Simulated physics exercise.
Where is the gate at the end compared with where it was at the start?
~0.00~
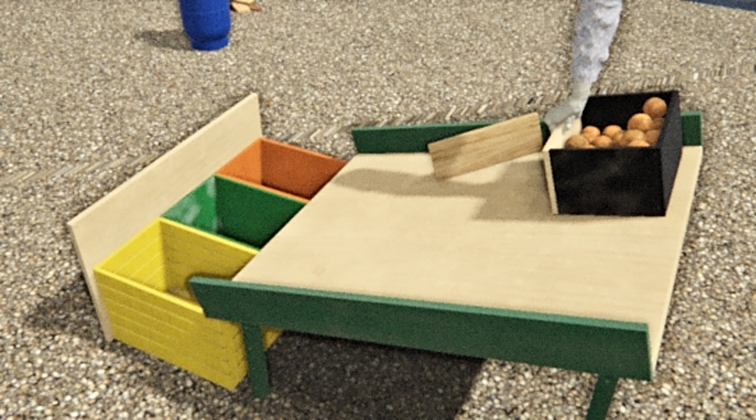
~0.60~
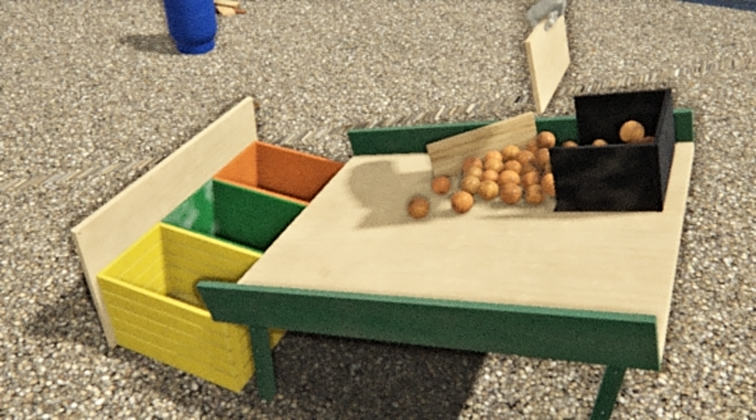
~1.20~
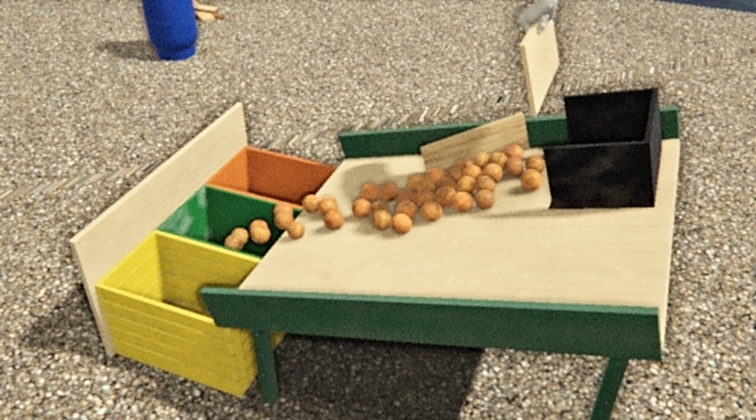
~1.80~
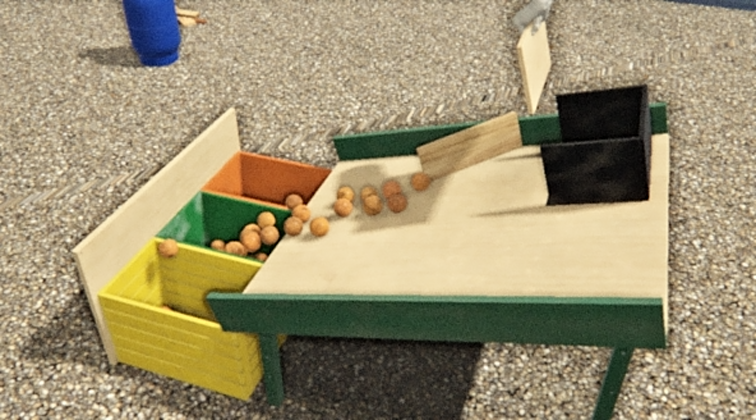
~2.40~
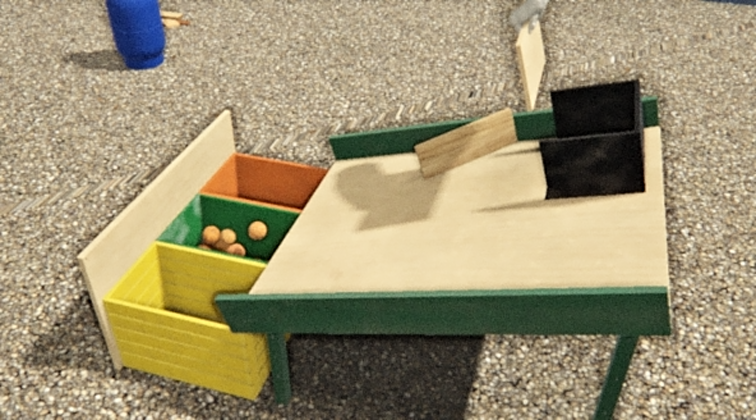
At the start the gate is down at the open side of the black pen, holding the onions in. At the end it is raised in the air above the table, clear of the pen.
